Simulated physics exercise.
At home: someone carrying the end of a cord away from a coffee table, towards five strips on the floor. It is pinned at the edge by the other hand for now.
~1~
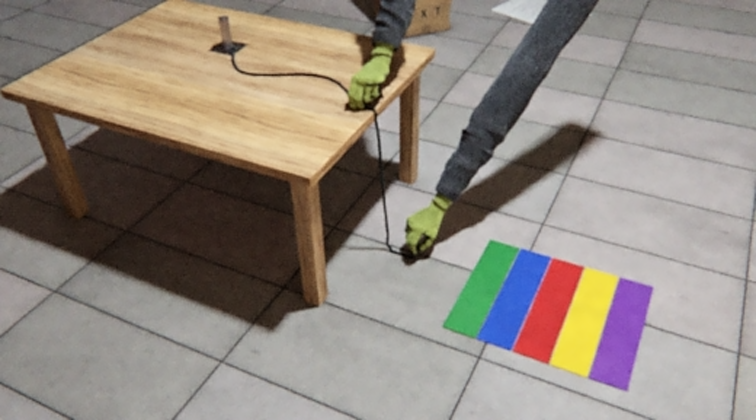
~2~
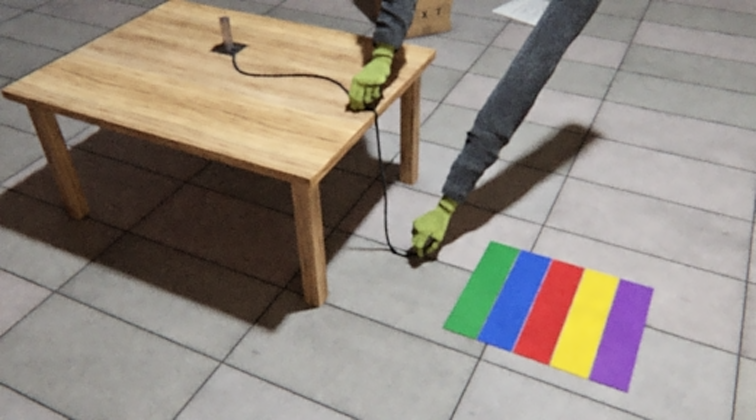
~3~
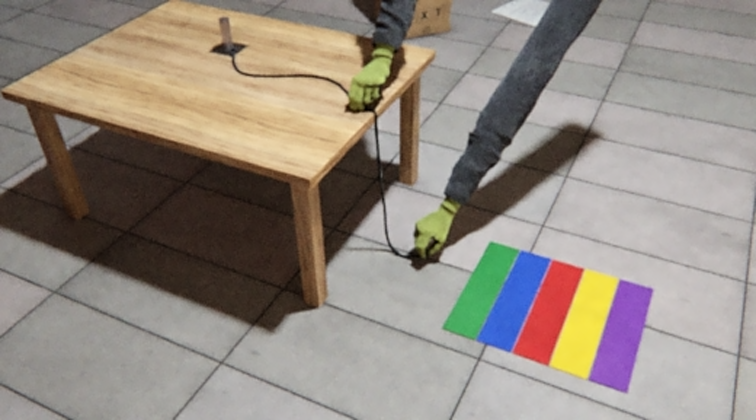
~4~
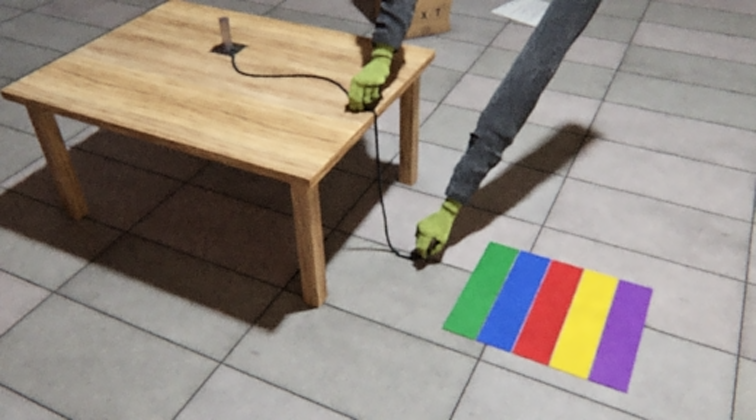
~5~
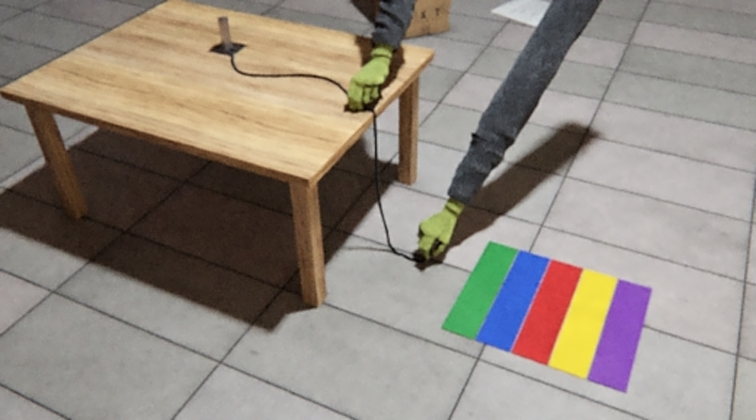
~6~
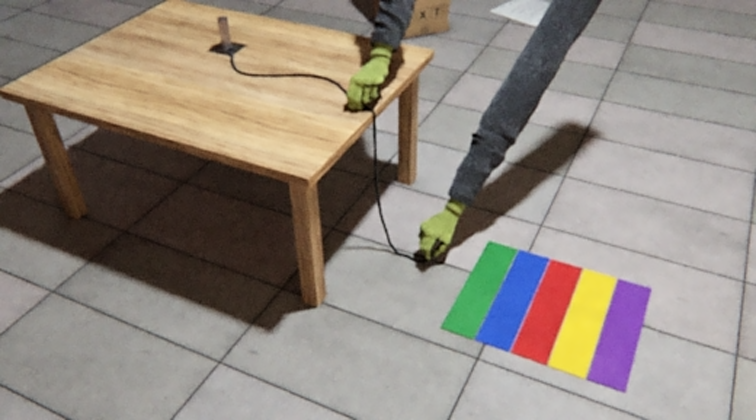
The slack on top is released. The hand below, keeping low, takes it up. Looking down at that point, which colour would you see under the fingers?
You would see red.
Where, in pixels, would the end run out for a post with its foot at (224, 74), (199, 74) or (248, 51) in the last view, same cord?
Somewhere near (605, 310), (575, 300) and (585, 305), in that order.
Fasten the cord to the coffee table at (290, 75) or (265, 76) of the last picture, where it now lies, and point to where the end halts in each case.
Estimated pixels: (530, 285), then (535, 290).
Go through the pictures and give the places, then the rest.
The first picture shows end (418, 250); green (467, 315); blue (502, 327); red (538, 338); yellow (575, 351); purple (613, 364).
The second picture shows end (424, 253); cord through (235, 63) (283, 75) (342, 86) (376, 119) (384, 185) (387, 238).
The third picture shows end (427, 254).
The fourth picture shows end (428, 255); cord through (234, 63) (283, 76) (341, 87) (375, 120) (380, 184) (388, 239).
The fifth picture shows end (430, 255).
The sixth picture shows end (432, 256); cord through (233, 63) (281, 75) (340, 86) (374, 120) (376, 183) (388, 239).
A little later, end near (506, 279); over blue.
Next, end near (538, 289); over red.
When it is tight, end near (558, 295); over red. It halts on the red strip.
